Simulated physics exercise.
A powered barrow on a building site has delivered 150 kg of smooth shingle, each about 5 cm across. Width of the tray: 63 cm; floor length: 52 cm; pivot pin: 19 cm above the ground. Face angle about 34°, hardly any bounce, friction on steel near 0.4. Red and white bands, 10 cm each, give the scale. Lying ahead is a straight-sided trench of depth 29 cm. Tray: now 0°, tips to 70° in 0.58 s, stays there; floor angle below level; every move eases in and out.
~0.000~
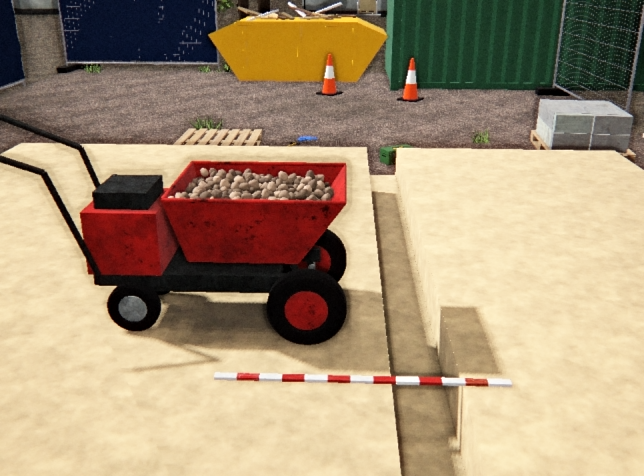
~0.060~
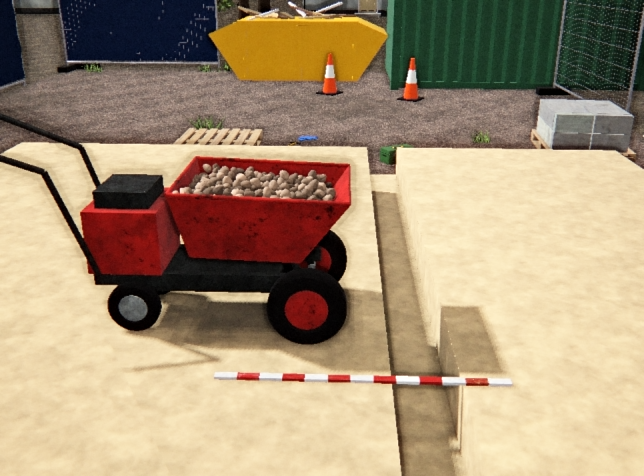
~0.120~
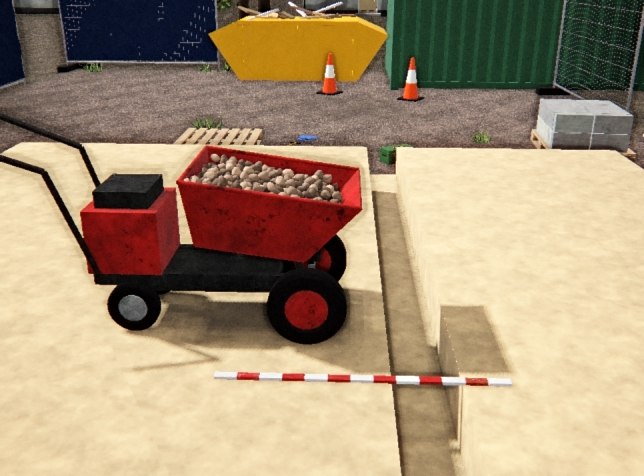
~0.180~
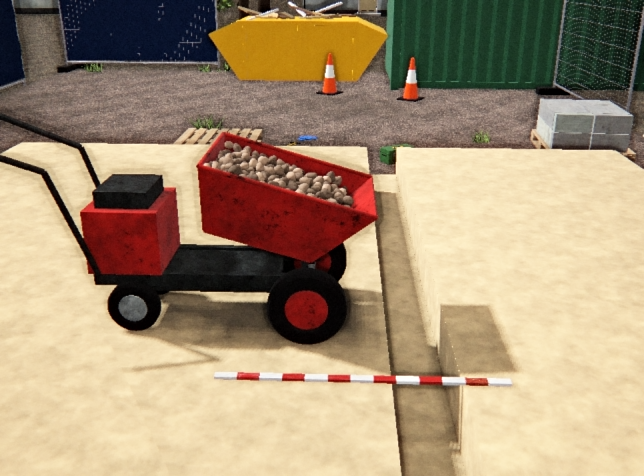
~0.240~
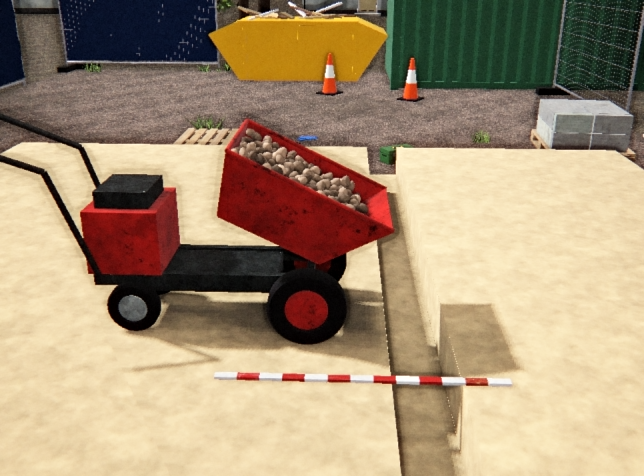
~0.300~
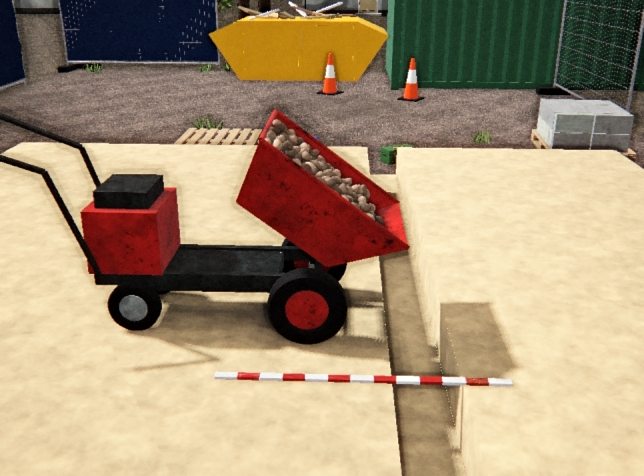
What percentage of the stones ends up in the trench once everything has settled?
About 27 per cent.
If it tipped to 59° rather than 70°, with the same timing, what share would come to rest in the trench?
In that case around 25 percent.
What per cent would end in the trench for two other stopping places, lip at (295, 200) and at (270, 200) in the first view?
That gives roughly 70 per cent and roughly 85 per cent.
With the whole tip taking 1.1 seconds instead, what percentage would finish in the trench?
I'd put it at some 45 in a hundred.
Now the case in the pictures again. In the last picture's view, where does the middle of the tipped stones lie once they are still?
Centre estimate: Around (498, 315).
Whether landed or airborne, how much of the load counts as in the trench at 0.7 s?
I'd put it near 5 per cent.
After 0.4 s the floor is at 58°; 100 % in the tray; the foremost stones are at (406, 248).
After 0.7 s the floor is at 70°; 70 % in the tray, 5 % in the trench, 25 % past the trench; the foremost stones are at (494, 304).
After 1.0 s the floor is at 70°; 18 % in the tray, 10 % in the trench, 72 % past the trench; the foremost stones are past the picture's edge.
After 3.0 s the floor is at 70°; 0 % in the tray, 27 % in the trench, 73 % past the trench; the foremost stones are past the picture's edge.
